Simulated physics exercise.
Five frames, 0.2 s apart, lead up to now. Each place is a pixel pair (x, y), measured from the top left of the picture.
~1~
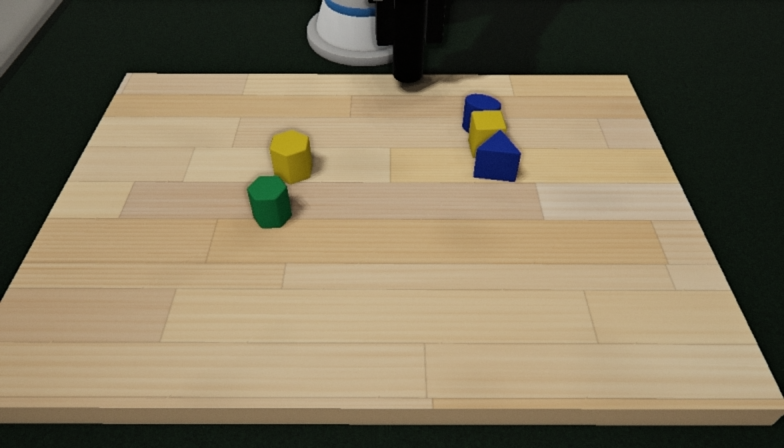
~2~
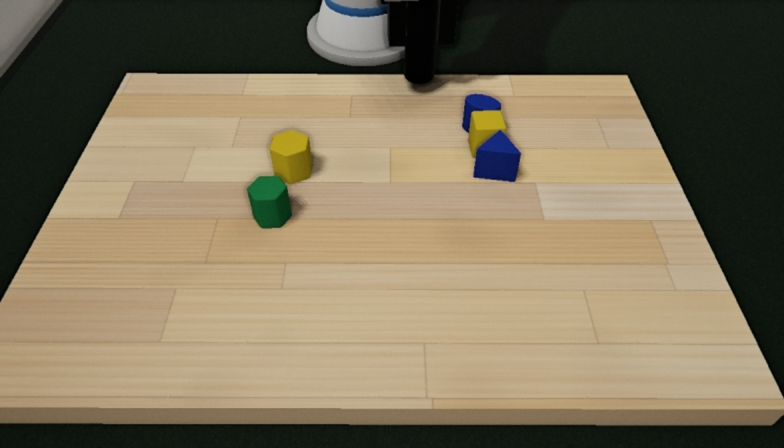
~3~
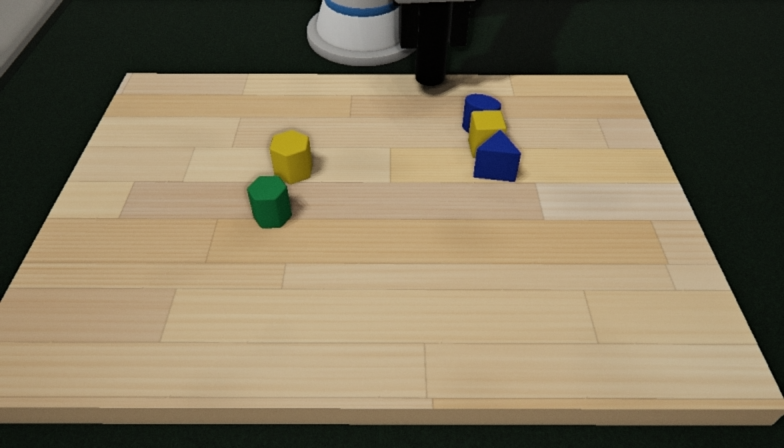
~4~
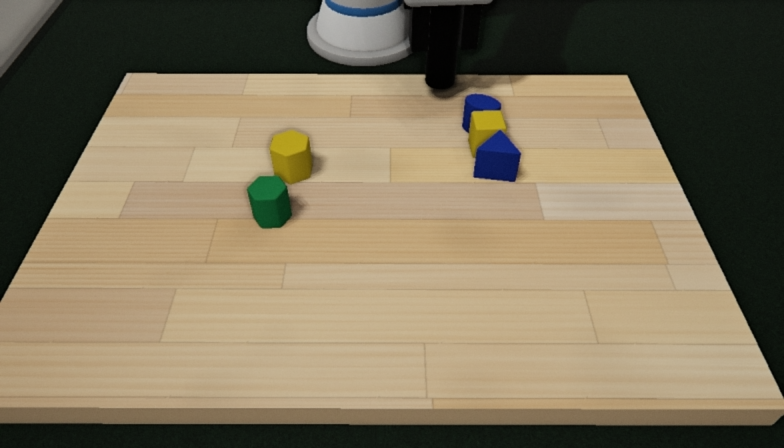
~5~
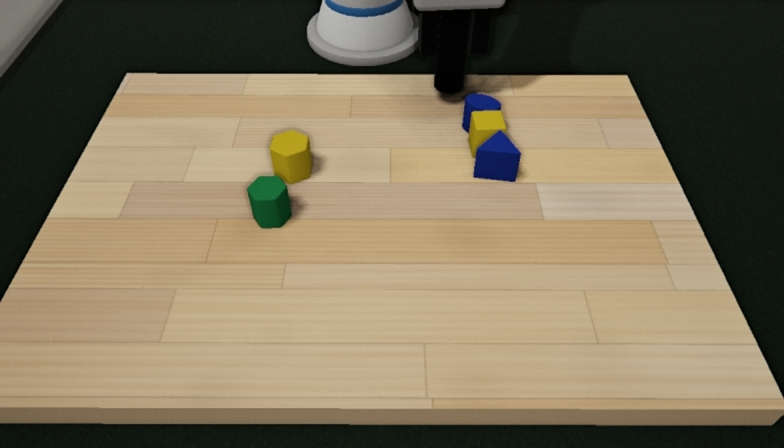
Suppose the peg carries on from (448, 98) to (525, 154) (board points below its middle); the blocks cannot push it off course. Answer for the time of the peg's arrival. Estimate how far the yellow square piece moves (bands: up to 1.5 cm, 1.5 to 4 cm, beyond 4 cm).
Answer: More than 4 cm.
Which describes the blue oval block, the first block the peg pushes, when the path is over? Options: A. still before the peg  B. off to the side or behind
Answer: A.
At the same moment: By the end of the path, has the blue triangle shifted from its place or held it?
That block is shifted.
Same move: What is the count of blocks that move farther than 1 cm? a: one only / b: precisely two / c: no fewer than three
Letter c.
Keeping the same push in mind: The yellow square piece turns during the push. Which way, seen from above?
Clockwise.
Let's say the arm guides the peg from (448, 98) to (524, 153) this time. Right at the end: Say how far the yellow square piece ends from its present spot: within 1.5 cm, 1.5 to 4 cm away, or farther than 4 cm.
Shift: Over 4 cm.
The first path, step by step. One third of the way, peg at (473, 103); blue oval block at (490, 104); yellow square piece at (493, 121), turned 15° clockwise; blue triangle at (500, 146).
Two thirds of the way, peg at (499, 122); blue oval block at (522, 121), turned 30° anticlockwise; yellow square piece at (512, 138), turned 25° clockwise; blue triangle at (500, 159), turned 45° clockwise.
At the end, peg at (528, 141); blue oval block at (555, 140), turned 40° anticlockwise; yellow square piece at (522, 150), turned 45° clockwise; blue triangle at (499, 164), turned 75° clockwise.
